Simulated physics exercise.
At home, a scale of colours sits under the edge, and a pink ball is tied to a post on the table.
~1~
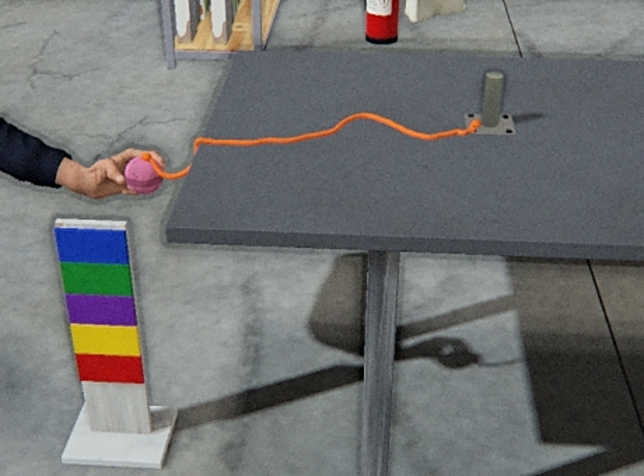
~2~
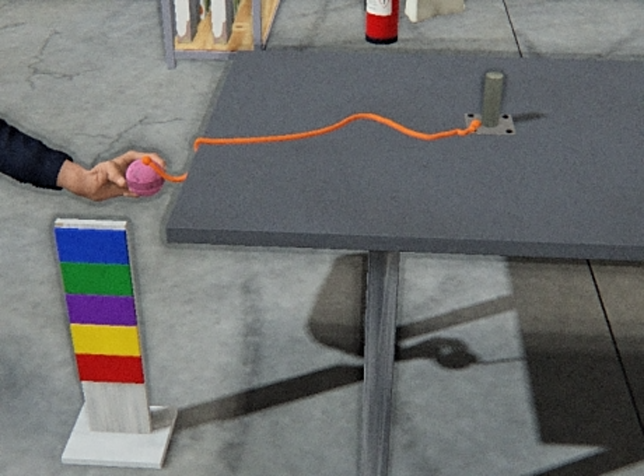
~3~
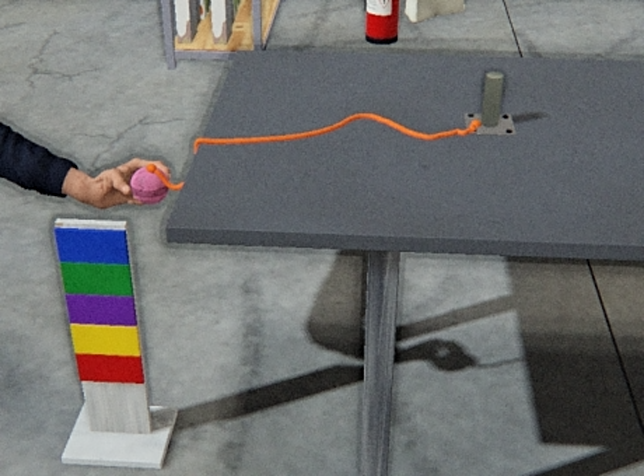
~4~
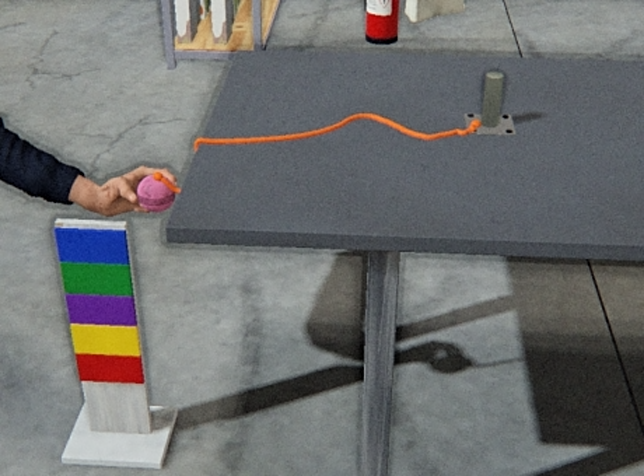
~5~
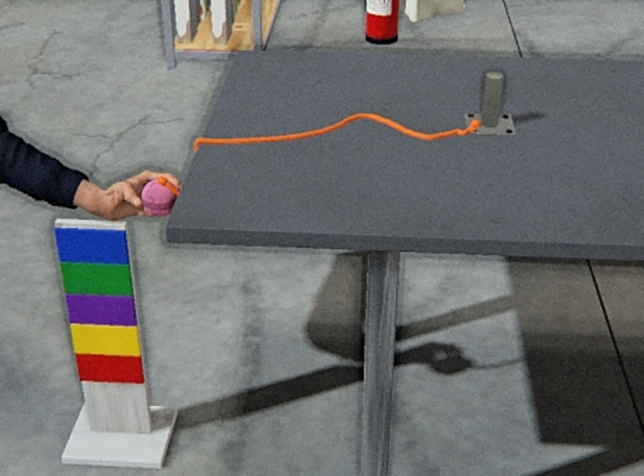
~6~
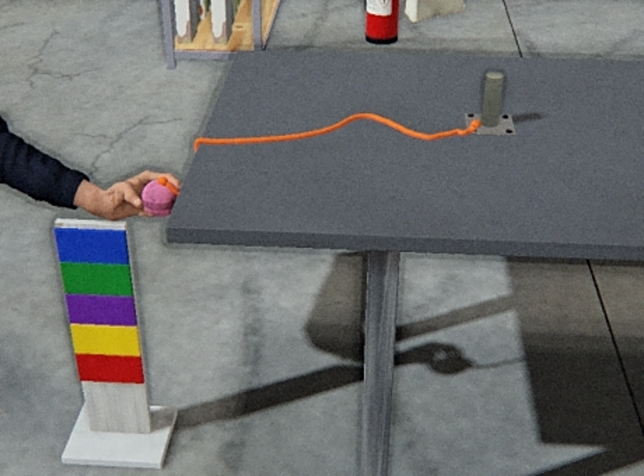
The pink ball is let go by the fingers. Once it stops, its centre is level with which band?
The green band.
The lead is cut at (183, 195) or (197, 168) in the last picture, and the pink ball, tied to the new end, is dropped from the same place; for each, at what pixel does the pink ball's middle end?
(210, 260) and (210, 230).
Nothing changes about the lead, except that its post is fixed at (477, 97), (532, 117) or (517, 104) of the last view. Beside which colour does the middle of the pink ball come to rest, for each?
Going case by case, it's green, blue and finally blue.
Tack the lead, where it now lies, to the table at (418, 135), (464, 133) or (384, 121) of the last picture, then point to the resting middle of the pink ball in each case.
Roughly (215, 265), (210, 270) and (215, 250), in that order.
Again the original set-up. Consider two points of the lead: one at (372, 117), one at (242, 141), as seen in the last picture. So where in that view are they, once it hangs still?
About (333, 126), and the other about (204, 149).
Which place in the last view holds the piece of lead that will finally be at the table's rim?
The spot located at (263, 140) in the last picture.
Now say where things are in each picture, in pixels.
The first frame shows pink ball (144, 175); blue (92, 248); green (96, 280); purple (101, 311); yellow (105, 341); red (110, 370).
The second frame shows pink ball (145, 178); lead through (457, 132) (396, 126) (337, 127) (270, 139) (197, 155).
The third frame shows pink ball (150, 185).
The fourth frame shows pink ball (156, 193); lead through (457, 132) (396, 126) (337, 127) (270, 139) (198, 156).
The fifth frame shows pink ball (161, 198).
The sixth frame shows pink ball (161, 198); lead through (457, 132) (396, 126) (337, 127) (270, 139) (198, 156).
Early on, ball near (233, 272); level with green.
Midway, ball near (189, 279); level with green.
Finally, ball near (207, 278); level with green. The green one.
